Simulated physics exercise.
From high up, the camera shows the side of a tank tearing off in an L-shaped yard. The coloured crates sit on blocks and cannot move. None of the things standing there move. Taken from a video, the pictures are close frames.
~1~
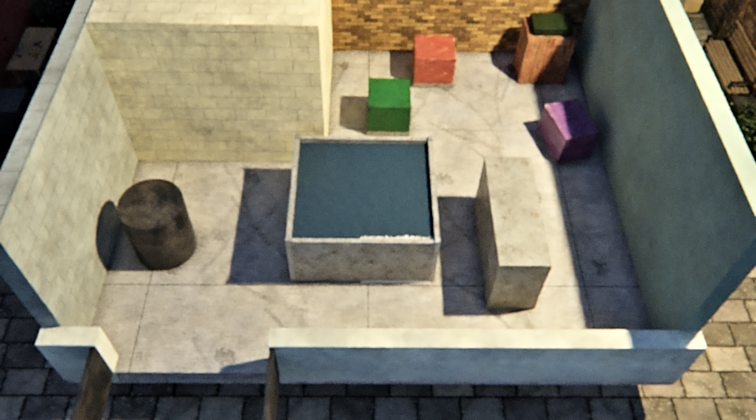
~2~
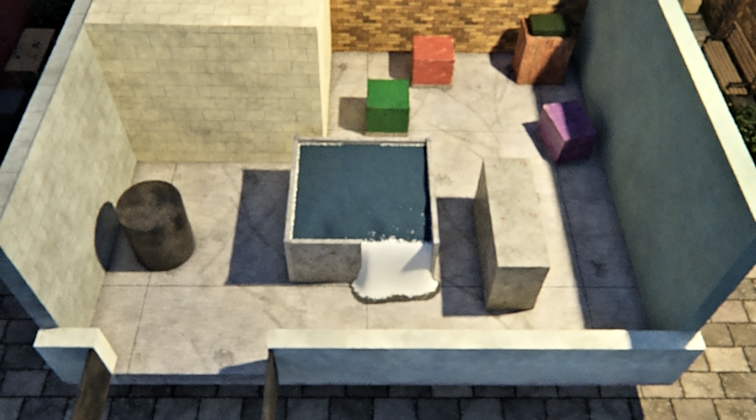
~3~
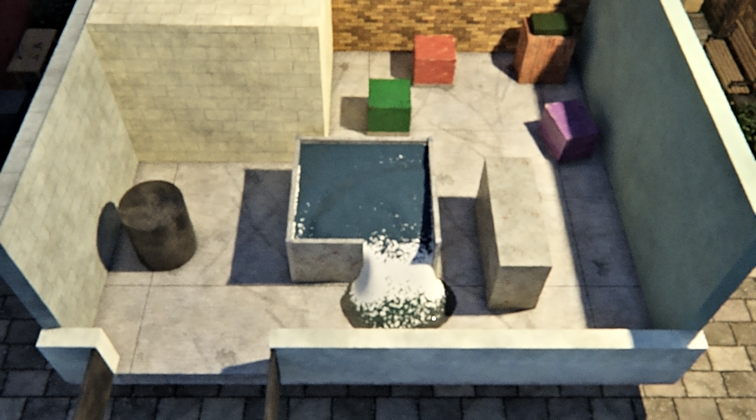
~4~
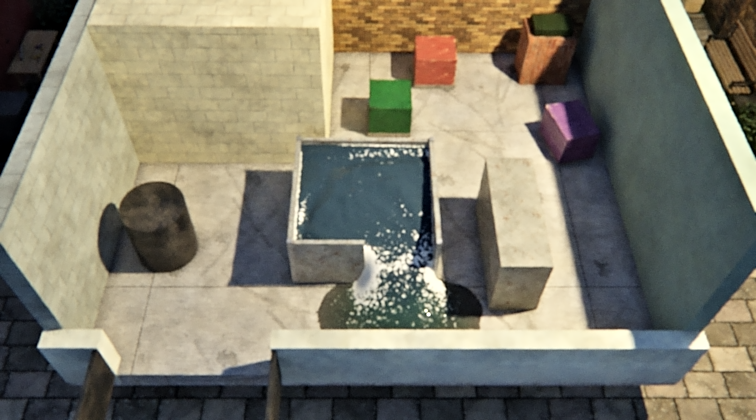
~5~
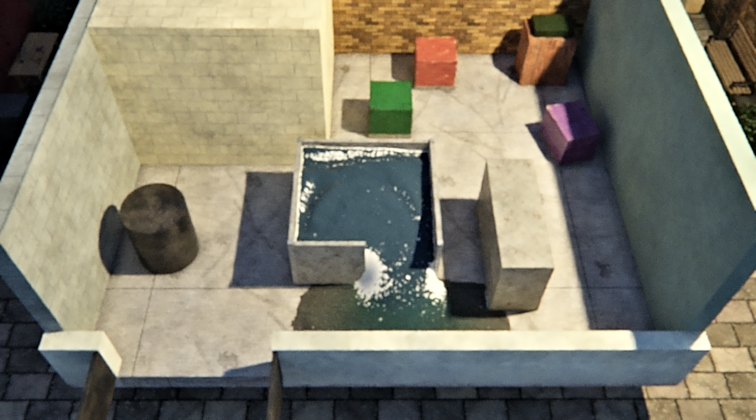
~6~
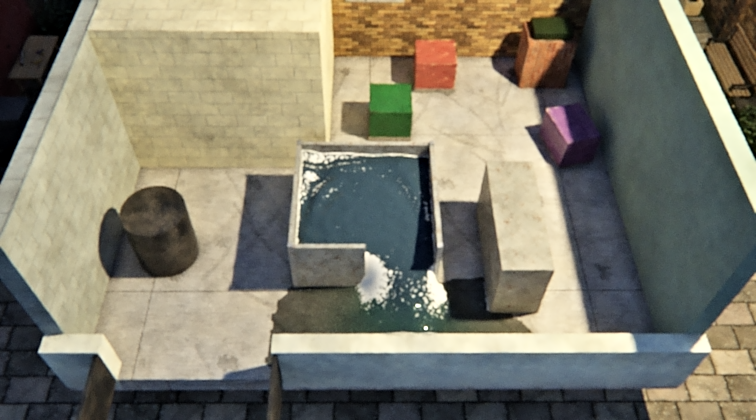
In the video, a square tank of still water sits in a walled yard among colored blocks; its front side opens at the right, and water pours through the gap, foaming and spreading across the paving along the low front wall.
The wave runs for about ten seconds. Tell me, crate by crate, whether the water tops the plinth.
Green crate: Yes, it does. Red crate: Yes, it does. Purple crate: Yes, it does.
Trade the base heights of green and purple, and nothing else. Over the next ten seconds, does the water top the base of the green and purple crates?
Green gets flooded; purple gets flooded.
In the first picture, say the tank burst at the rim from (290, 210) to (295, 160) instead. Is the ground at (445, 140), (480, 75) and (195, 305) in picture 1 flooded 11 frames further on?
In sequence: Untouched, untouched, inundated.
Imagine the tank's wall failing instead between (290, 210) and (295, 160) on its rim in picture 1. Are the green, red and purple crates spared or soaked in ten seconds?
In my view the green crate is never reached; as for the red crate, it is never reached; the purple crate gets reached.
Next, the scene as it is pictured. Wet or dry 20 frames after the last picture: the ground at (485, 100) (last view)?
Lab note: Spot reads unsubmerged.
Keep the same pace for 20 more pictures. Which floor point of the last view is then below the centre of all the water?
At about (400, 264).
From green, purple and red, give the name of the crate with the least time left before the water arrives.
The purple crate.
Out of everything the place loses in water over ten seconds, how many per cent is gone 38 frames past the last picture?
I'd put it at 55 per cent.
A moment on, water covers 25 % of the floor; the green crate not reached, the red crate not reached, the purple crate not reached.
Next, water covers 40 % of the floor; the green crate not reached, the red crate not reached, the purple crate not reached.
Then, water covers 65 % of the floor; the green crate not reached, the red crate not reached, the purple crate water round its plinth.
Later, water covers 95 % of the floor; the green crate water round its plinth, the red crate water round its plinth, the purple crate water round its plinth.
In the end, water covers 100 % of the floor; the green crate was topped, the red crate was topped, the purple crate was topped.
